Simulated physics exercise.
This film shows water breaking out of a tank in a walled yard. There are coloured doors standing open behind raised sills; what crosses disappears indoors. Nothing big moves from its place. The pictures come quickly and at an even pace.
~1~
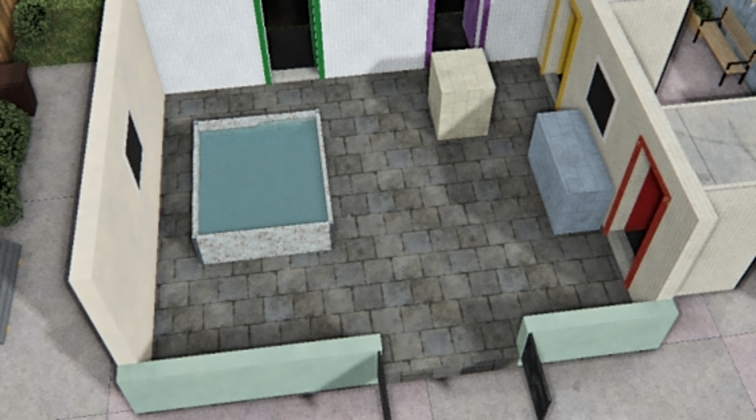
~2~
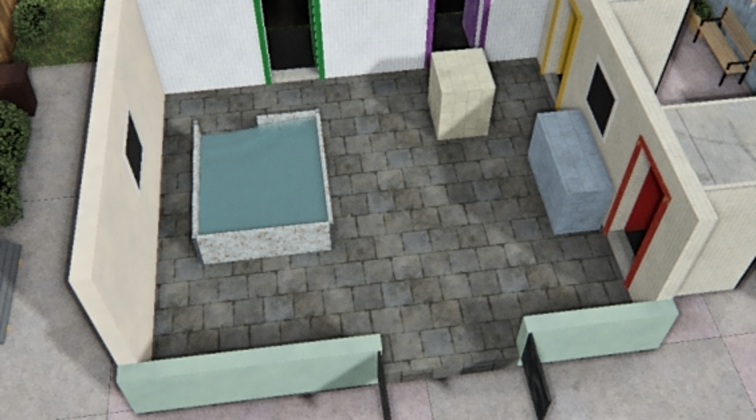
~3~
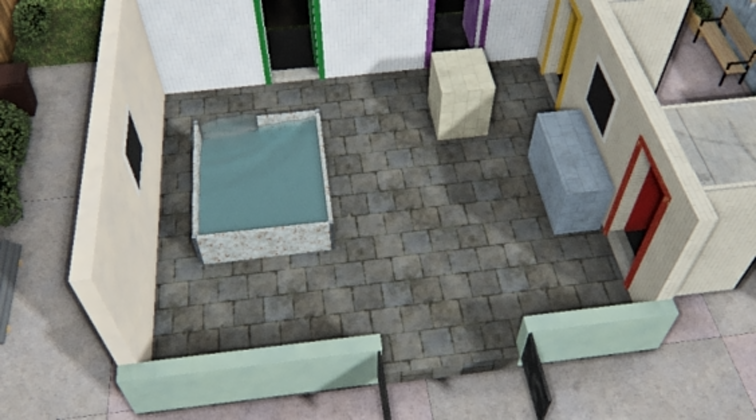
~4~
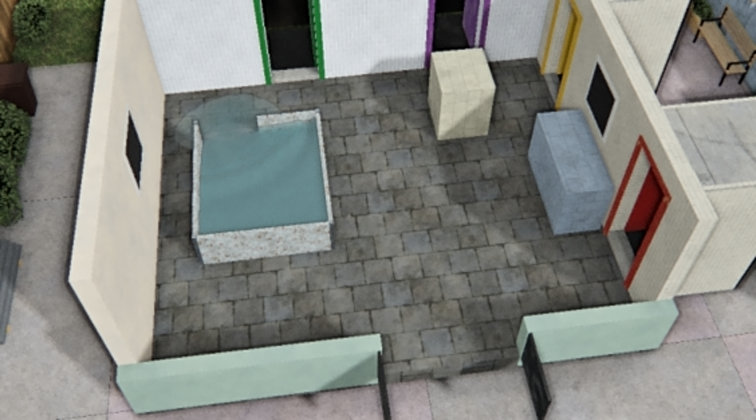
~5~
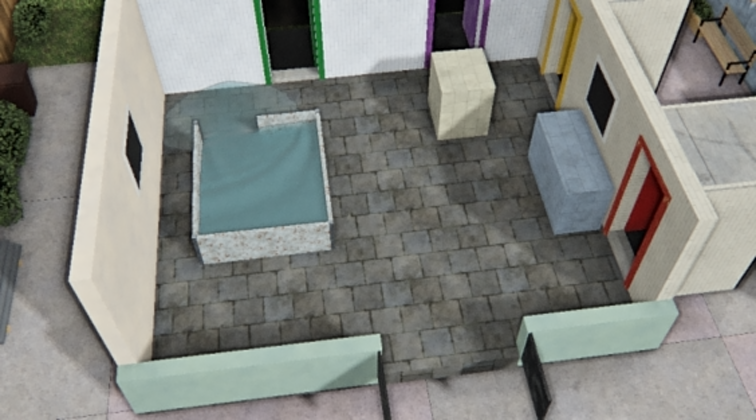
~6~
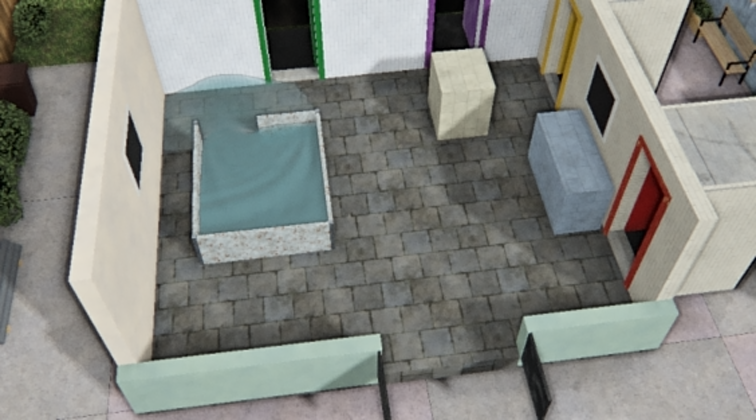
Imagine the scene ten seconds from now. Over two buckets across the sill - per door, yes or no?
Green door yes, purple door no, red door no, yellow door yes.
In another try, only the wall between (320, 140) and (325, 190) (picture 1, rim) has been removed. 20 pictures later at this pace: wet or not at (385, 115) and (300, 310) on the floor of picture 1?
In the order asked: The first spot is swamped and the second is untouched.
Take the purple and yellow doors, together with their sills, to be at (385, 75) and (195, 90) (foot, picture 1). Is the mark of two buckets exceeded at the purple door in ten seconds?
Purple door: Falls short.
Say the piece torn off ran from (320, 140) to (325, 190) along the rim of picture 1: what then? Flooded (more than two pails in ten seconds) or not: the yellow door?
I'd say the yellow door crosses the line.
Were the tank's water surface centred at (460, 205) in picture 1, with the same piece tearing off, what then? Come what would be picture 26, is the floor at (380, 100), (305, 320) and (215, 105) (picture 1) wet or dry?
One after the other: Reached, untouched, reached.
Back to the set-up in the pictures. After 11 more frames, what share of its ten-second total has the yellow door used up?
Share by then: About 0 in a hundred.
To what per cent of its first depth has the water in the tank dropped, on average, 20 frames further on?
My best guess is about 50 per cent.
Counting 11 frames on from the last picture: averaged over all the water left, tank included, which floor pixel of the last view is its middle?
I'd say around (254, 161).
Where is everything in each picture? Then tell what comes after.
In the first picture, still water in the water tank at (260, 174).
In the second picture, water pours out on the water tank's far side and has run to a hidden place.
In the third picture, water pours out on the water tank's far side and has run to a hidden place.
In the fourth picture, water pours out on the water tank's far side and has run to (246, 96).
In the fifth picture, water pours out on the water tank's far side and has run to (195, 93).
In the sixth picture, water pours out on the water tank's far side and has run to (172, 95).
A moment on, water covers 10 % of the floor; the green door under two buckets in, the purple door not reached, the red door not reached, the yellow door not reached.
Next, water covers 20 % of the floor; the green door under two buckets in, the purple door not reached, the red door not reached, the yellow door not reached.
Then, water covers 40 % of the floor; the green door over two buckets in, the purple door wet at the sill, nothing in, the red door not reached, the yellow door not reached.
Later, water covers 80 % of the floor; the green door over two buckets in, the purple door wet at the sill, nothing in, the red door not reached, the yellow door over two buckets in.
In the end, water covers 95 % of the floor; the green door over two buckets in, the purple door wet at the sill, nothing in, the red door wet at the sill, nothing in, the yellow door far over two buckets in.
